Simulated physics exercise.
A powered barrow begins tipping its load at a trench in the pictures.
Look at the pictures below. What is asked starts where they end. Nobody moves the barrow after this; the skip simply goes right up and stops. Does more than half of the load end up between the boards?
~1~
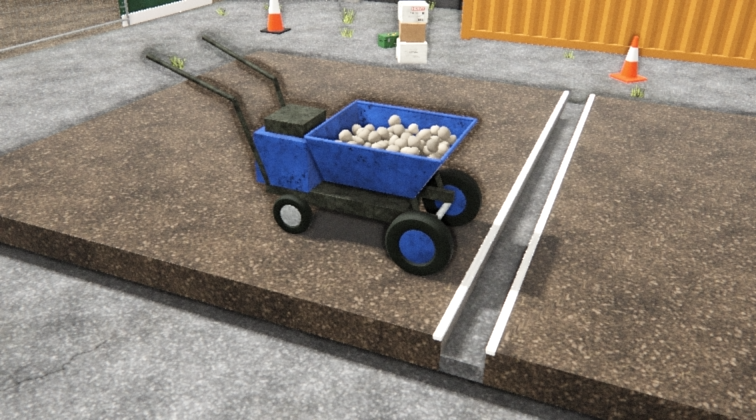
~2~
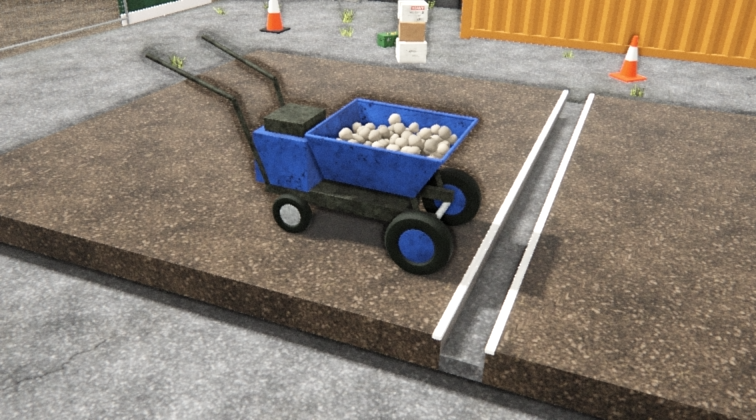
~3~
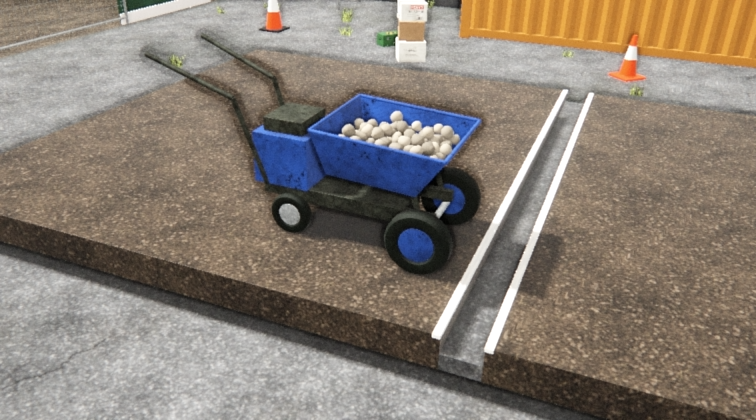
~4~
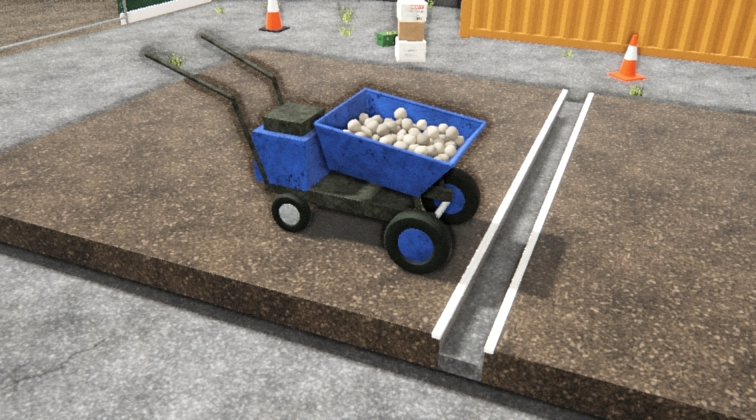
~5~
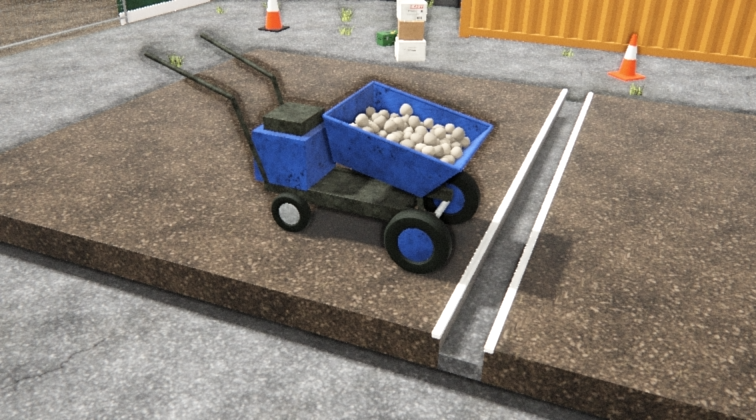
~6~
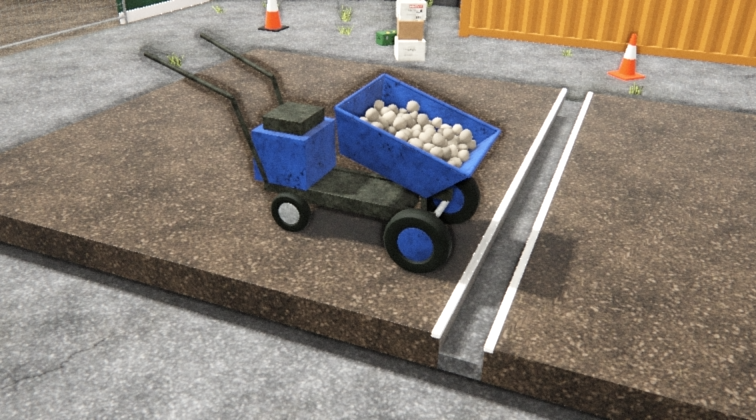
Never reaches half.
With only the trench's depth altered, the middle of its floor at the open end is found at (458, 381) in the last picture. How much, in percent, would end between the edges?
The share would be around 0 per cent.
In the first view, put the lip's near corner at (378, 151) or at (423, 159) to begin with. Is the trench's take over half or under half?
Position 1 exceeds half; position 2 falls short of half.
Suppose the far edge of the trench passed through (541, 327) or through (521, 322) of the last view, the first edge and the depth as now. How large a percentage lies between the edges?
I'd expect close to 60 in a hundred and then close to 40 in a hundred.
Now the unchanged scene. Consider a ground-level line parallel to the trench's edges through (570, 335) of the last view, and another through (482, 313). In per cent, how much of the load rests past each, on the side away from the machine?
About 30 % and 90 %.
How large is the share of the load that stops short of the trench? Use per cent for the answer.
Roughly 0 in a hundred.
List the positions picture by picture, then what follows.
Lip of the skip at (441, 162), level; top of the load at (401, 144), river pebbles; first edge of the trench at (453, 307); far edge at (503, 319), the trench under half as wide as the skip, and about half as deep as wide, in the first picture.
Lip of the skip at (442, 162), level; top of the load at (402, 143), in the second picture.
Lip of the skip at (446, 163), tipped barely; top of the load at (385, 143), in the third picture.
Lip of the skip at (452, 166), tipped a little; top of the load at (382, 131), in the fourth picture.
Lip of the skip at (460, 170), tipped a little; top of the load at (380, 122), in the fifth picture.
Lip of the skip at (469, 176), tipped clearly; top of the load at (382, 124); first edge of the trench at (451, 304); far edge at (501, 317), in the sixth picture.
Soon, skip tipped steeply; all in the skip.
A while on, skip tipped right over; most in the skip; about a quarter beyond it; a small part falling.
Towards the end, skip tipped right over; about a quarter in the skip; most beyond it.
Finally, skip tipped right over; a small part in the skip; a stray few in or heaped over the trench; most beyond it.
